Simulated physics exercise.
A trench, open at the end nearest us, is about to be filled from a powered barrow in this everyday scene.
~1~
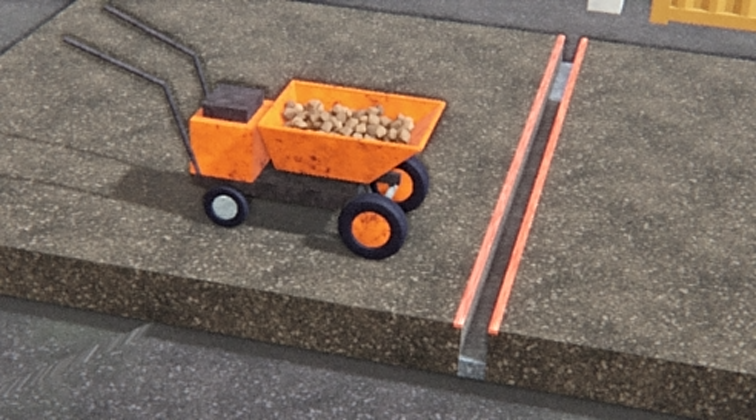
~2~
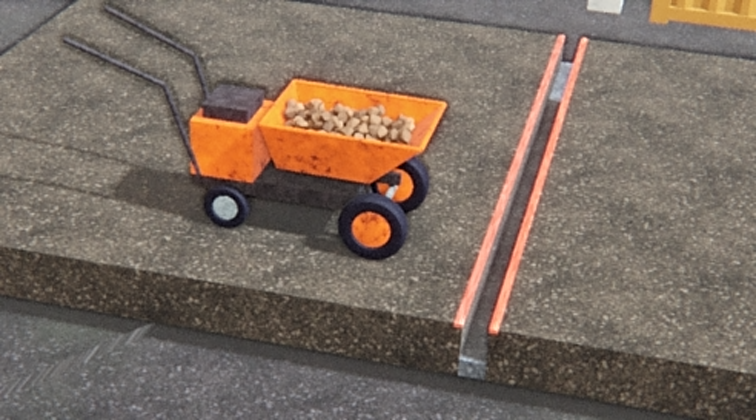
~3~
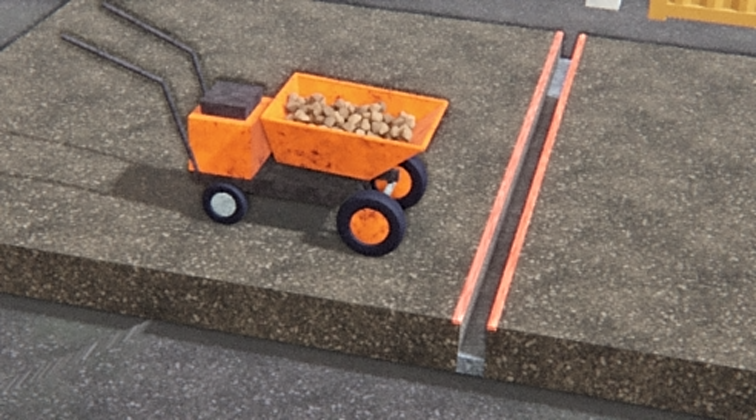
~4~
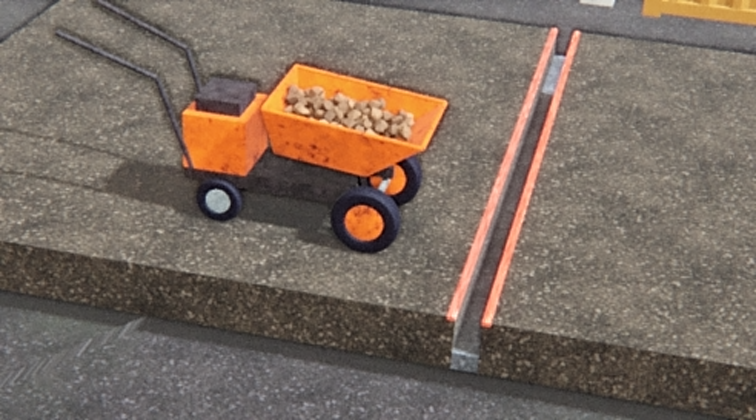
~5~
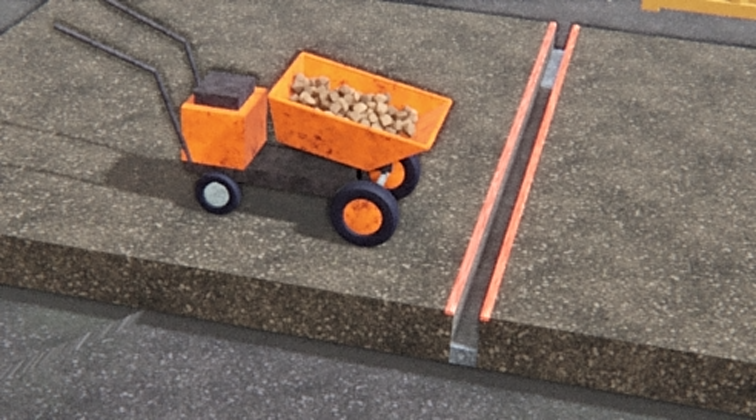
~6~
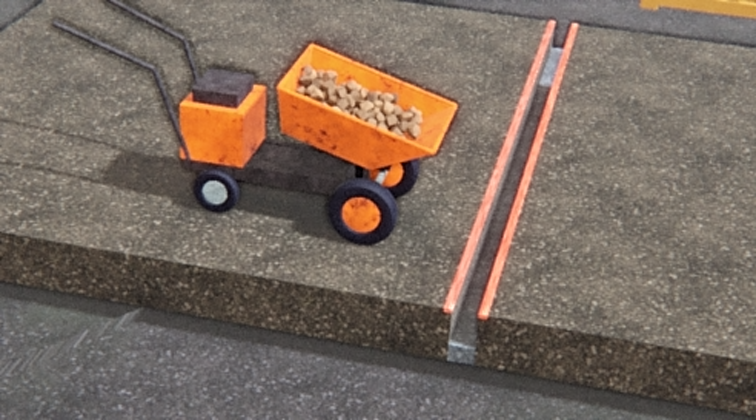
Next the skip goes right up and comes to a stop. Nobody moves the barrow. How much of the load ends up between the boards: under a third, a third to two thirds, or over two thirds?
One to two thirds of the load lands in the trench.
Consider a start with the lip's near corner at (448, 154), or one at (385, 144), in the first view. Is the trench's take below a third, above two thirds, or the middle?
Okay, the first stop comes out as under a third and the second as one to two thirds.
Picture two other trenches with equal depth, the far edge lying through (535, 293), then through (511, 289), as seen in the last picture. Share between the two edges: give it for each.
For the first it's 100 per cent, for the second 90 per cent.
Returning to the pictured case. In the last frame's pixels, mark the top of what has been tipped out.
Close to (511, 232).
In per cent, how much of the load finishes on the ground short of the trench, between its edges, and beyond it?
Short 5, between 55, beyond 35.
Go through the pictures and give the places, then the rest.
The first frame shows lip of the skip near (419, 149), level; top of the load near (351, 125), clay clods; first edge of the trench near (468, 295); far edge near (502, 301), the trench under half as wide as the skip, and about as deep as wide.
The second frame shows lip of the skip near (421, 150), level; top of the load near (353, 125).
The third frame shows lip of the skip near (422, 149), tipped barely; top of the load near (335, 118).
The fourth frame shows lip of the skip near (422, 149), tipped a little; top of the load near (334, 113).
The fifth frame shows lip of the skip near (427, 148), tipped a little; top of the load near (334, 97).
The sixth frame shows lip of the skip near (433, 153), tipped clearly; top of the load near (323, 96); first edge of the trench near (458, 280); far edge near (492, 286).
Shortly afterwards, skip tipped steeply; the whole lot in the skip.
Next, skip tipped steeply; near two thirds in the skip; only a few short of the trench; near a quarter in or heaped over the trench; a little beyond it; only a few falling.
Some moments later, skip tipped right over; a little in the skip; a little short of the trench; near half in or heaped over the trench; near a third beyond it.
In the end, skip tipped right over; a little in the skip; a little short of the trench; near half in or heaped over the trench; near a third beyond it.
